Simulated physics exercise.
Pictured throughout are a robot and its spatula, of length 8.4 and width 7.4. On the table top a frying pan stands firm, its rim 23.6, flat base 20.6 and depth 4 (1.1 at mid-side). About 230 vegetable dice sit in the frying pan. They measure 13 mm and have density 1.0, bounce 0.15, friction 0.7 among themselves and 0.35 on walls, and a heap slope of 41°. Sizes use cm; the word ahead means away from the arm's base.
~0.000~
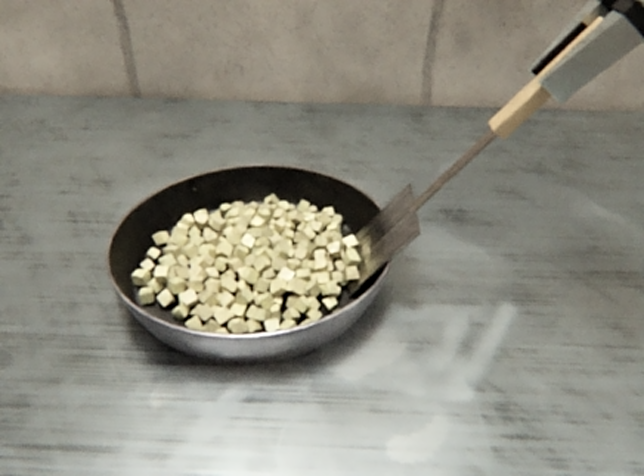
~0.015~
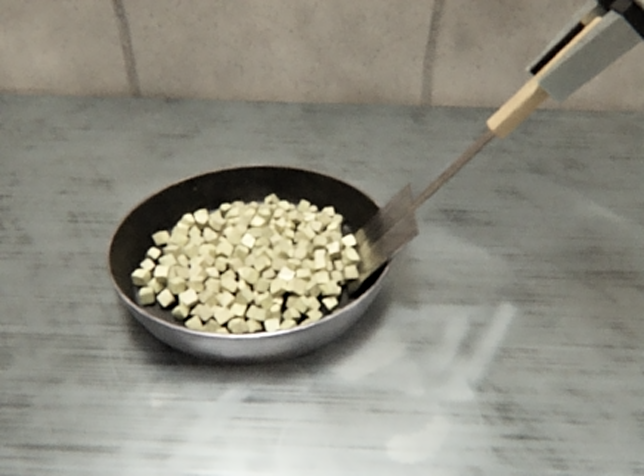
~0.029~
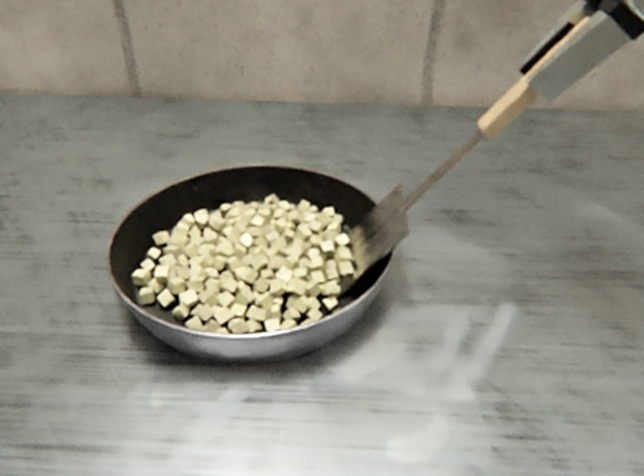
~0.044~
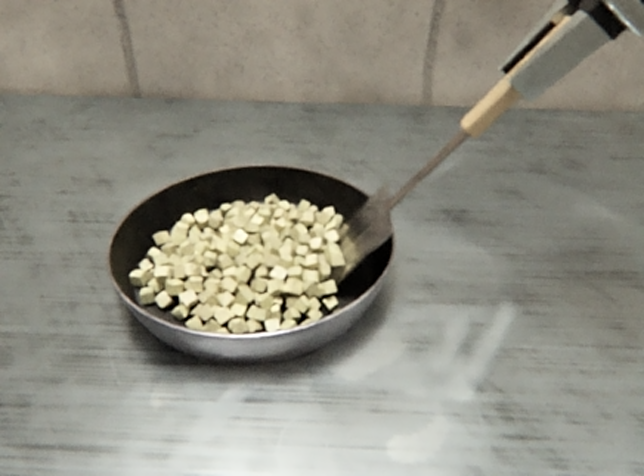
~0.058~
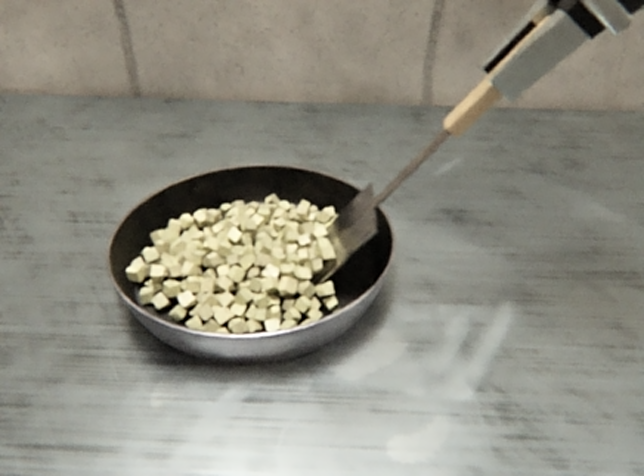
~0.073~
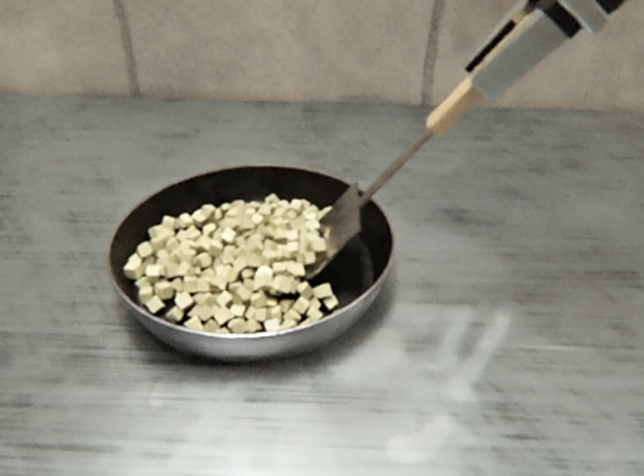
A robot arm slid a metal spatula leftward from the right side of a dark frying pan, nudging a heap of pale vegetable cubes slightly left and baring some of the pan's bottom.
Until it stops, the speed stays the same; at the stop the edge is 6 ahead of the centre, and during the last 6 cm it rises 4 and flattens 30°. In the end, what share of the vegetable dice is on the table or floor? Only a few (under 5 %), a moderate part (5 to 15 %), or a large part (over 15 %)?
A moderate part.
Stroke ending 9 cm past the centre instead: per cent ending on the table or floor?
Then about 20 per cent.
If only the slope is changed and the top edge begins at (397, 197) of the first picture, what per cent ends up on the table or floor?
About 10 per cent.
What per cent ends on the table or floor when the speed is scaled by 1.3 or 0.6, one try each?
Some 15 per cent, then some 0 per cent, on the table or floor.
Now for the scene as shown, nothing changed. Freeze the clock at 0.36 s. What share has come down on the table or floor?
Close to 8 per cent of the load.
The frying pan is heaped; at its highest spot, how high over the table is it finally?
5.0 cm.
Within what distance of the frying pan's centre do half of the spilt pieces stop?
It works out to near 22 cm.
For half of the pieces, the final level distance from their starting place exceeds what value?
Somewhere around 3 centimetres, I'd say.
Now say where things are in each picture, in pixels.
In the first frame, spatula top edge at (415, 207), sloping 53°; upper third of the load around (264, 252), from x 140 to 350, top at y 200; 228 in the frying pan.
In the second frame, spatula top edge at (413, 207), sloping 53°; upper third of the load around (264, 252), from x 140 to 350, top at y 200.
In the third frame, spatula top edge at (404, 206), sloping 53°; upper third of the load around (263, 253), from x 140 to 345, top at y 200.
In the fourth frame, spatula top edge at (389, 206), sloping 53°; upper third of the load around (260, 249), from x 140 to 340, top at y 200.
In the fifth frame, spatula top edge at (374, 205), sloping 53°; upper third of the load around (261, 248), from x 135 to 340, top at y 200.
In the sixth frame, spatula top edge at (358, 205), sloping 53°; upper third of the load around (255, 246), from x 135 to 340, top at y 200; 228 in the frying pan.
After 0.11 s, sloping 52°, highest piece 6 above the table; 228 in the frying pan.
After 0.14 s, sloping 40°, highest piece 6 above the table; 228 in the frying pan.
After 0.36 s, sloping 23°, highest piece 5 above the table; 207 in the frying pan, 19 on the table or floor, 2 on the blade or in flight.
After 1.41 s, sloping 23°, highest piece 5 above the table; 207 in the frying pan, 21 on the table or floor.
At rest, 207 in the frying pan, 21 on the table or floor. That is 9 % on the table or floor.
